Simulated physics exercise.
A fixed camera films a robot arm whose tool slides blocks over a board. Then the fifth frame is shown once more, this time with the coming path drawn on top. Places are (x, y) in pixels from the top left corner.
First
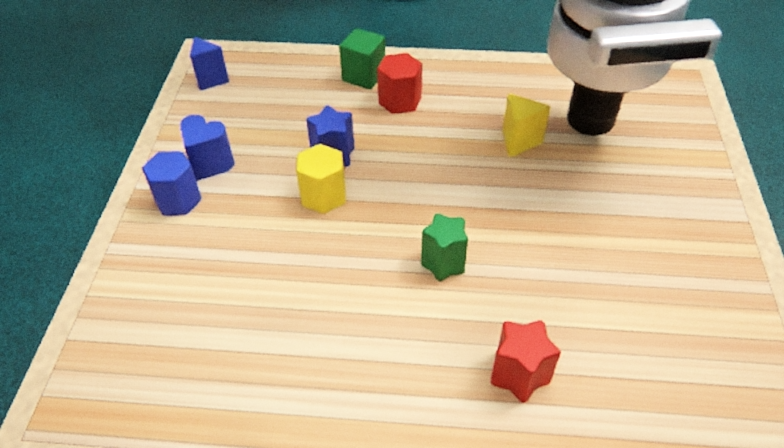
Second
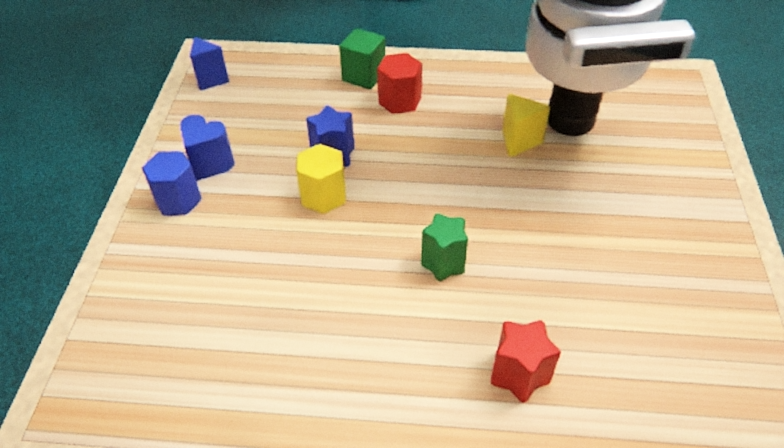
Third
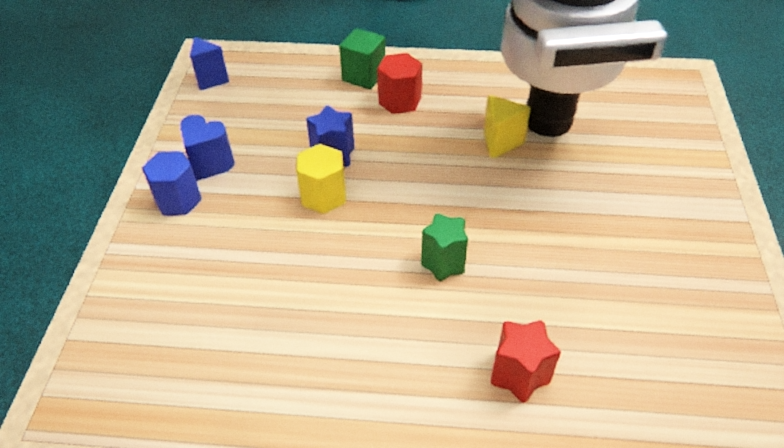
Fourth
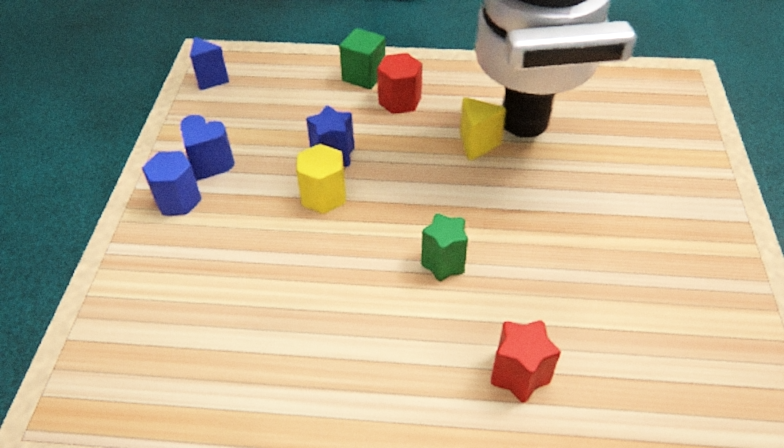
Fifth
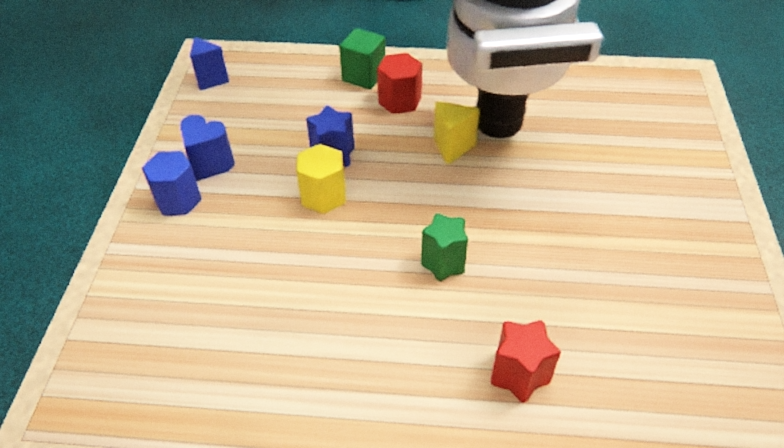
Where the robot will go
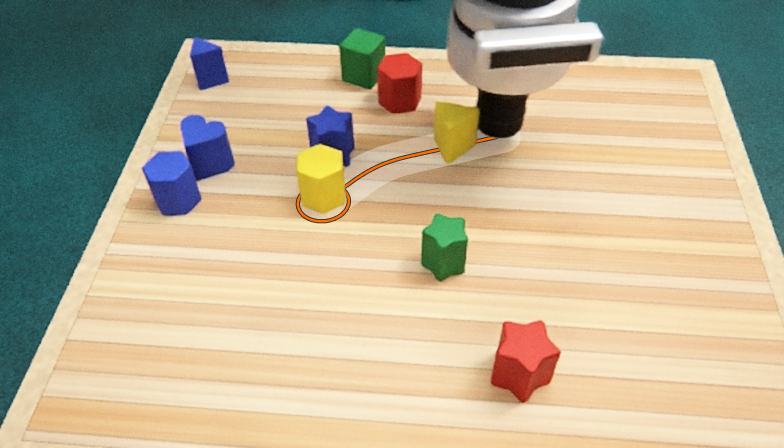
The clip shows colored blocks scattered on a striped wooden board as a robotic arm with a black tip moves left, meets the yellow three-sided block and pushes it a short way left, while the other blocks stay still.
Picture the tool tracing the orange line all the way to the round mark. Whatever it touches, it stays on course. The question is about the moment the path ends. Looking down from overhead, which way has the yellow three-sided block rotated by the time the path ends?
Short answer: Clockwise.
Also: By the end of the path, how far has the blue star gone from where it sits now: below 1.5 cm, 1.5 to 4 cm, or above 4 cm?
Moves 1.5 to 4 cm.
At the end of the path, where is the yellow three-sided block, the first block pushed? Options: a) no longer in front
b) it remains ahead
a.
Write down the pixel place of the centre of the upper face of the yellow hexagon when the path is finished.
It will likely be found at (273, 186).
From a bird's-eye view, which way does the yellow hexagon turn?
The block turns counter-clockwise.
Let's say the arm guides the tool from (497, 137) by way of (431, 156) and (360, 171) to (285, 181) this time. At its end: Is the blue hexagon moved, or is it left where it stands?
It will remain on its spot.
Path on the board, from (497, 137) over (436, 150) and (375, 168) to (323, 202).
On the path given first. One third of the way, tool (436, 137); yellow three-sided block (388, 125).
Two thirds of the way, tool (374, 154); blue star (306, 116), turned 20° clockwise; yellow three-sided block (329, 134), turned 50° clockwise.
At the end, tool (322, 189); yellow hexagon (273, 186), turned 35° anticlockwise; blue star (302, 115), turned 35° clockwise; red hexagon in place; yellow three-sided block (293, 145), turned 110° clockwise.
